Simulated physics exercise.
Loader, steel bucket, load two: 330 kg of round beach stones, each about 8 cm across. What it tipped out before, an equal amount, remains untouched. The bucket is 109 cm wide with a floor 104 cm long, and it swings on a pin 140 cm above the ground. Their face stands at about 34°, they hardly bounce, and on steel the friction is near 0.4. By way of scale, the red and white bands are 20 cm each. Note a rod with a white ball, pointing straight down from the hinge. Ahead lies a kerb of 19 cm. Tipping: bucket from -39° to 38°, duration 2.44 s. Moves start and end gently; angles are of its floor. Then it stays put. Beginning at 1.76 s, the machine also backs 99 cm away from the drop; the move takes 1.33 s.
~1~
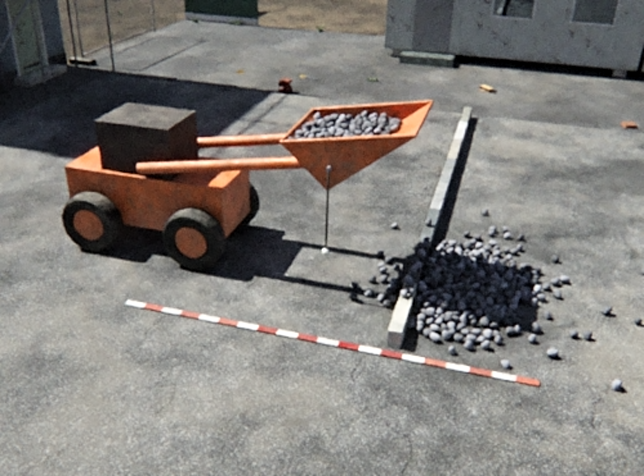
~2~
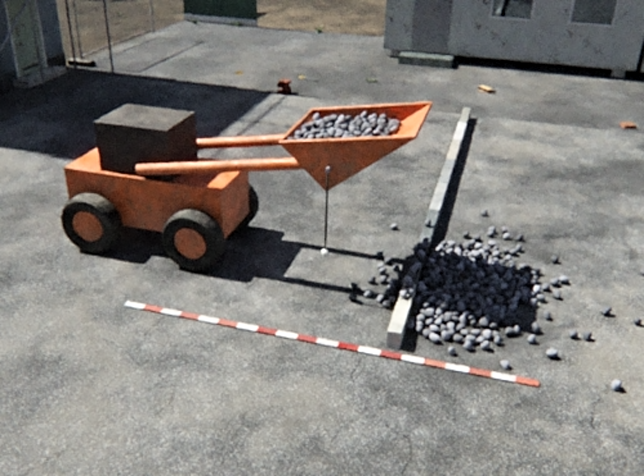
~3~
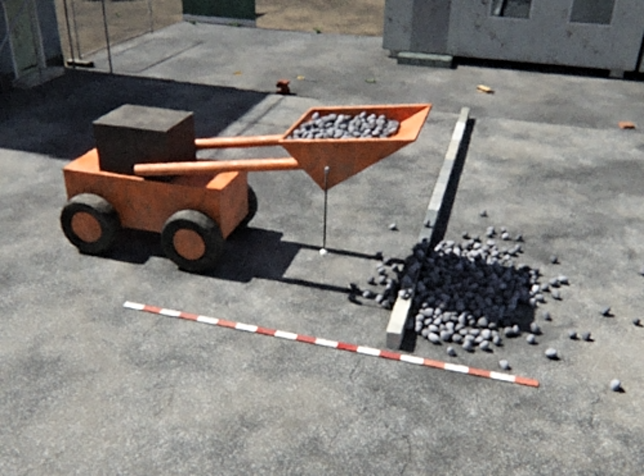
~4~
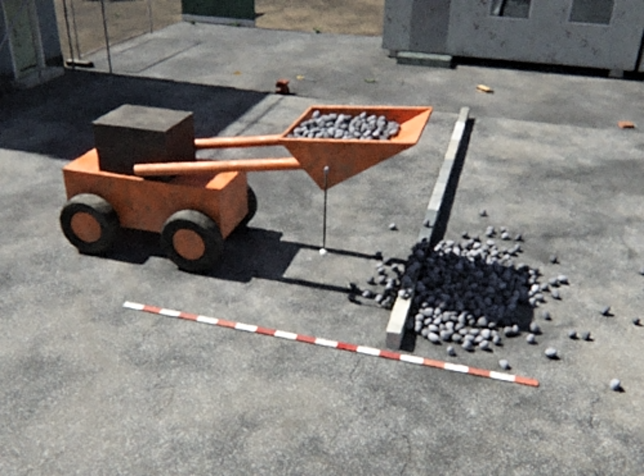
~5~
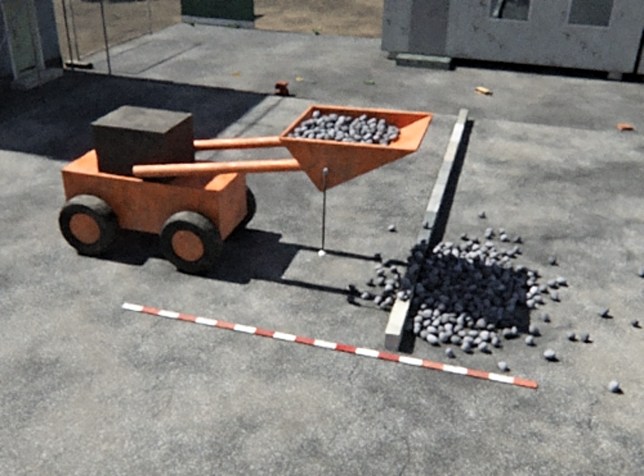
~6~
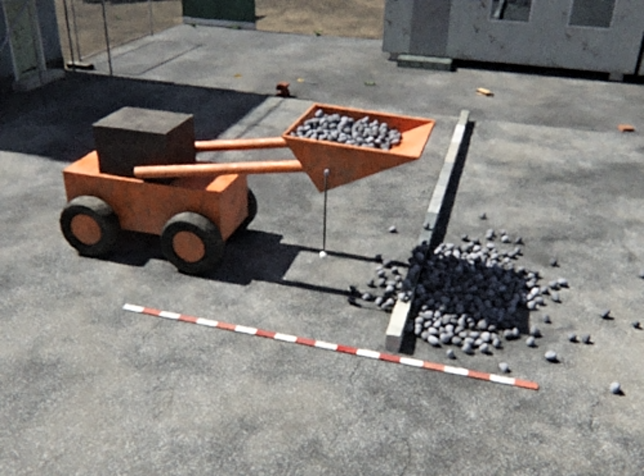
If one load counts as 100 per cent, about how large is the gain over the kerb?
Around 30 per cent.
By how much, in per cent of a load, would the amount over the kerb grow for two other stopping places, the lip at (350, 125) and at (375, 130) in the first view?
About 0 per cent for the first, 0 per cent for the second.
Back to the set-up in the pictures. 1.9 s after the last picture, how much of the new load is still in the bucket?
I'd say about 0 per cent.
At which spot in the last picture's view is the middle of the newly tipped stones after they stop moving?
They settle centred around (395, 273).
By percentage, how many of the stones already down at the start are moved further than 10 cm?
Close to 5 in a hundred of them.
Then, 1.2 s after the last picture the floor is at 26°; in per cent of one load, 98 in the bucket, 10 on this side of the kerb, 92 over the kerb; the foremost stones are at (597, 316).
Then, 1.9 s after the last picture the floor is at 38°; in per cent of one load, 1 in the bucket, 78 on this side of the kerb, 120 over the kerb; the foremost stones are at (597, 316).
Then, 2.9 s after the last picture the floor is at 38°; in per cent of one load, 0 in the bucket, 79 on this side of the kerb, 121 over the kerb; the foremost stones are at (597, 316).
Then, 5.6 s after the last picture the floor is at 38°; in per cent of one load, 0 in the bucket, 79 on this side of the kerb, 121 over the kerb; the foremost stones are at (597, 316). Net gain over the kerb, 30.
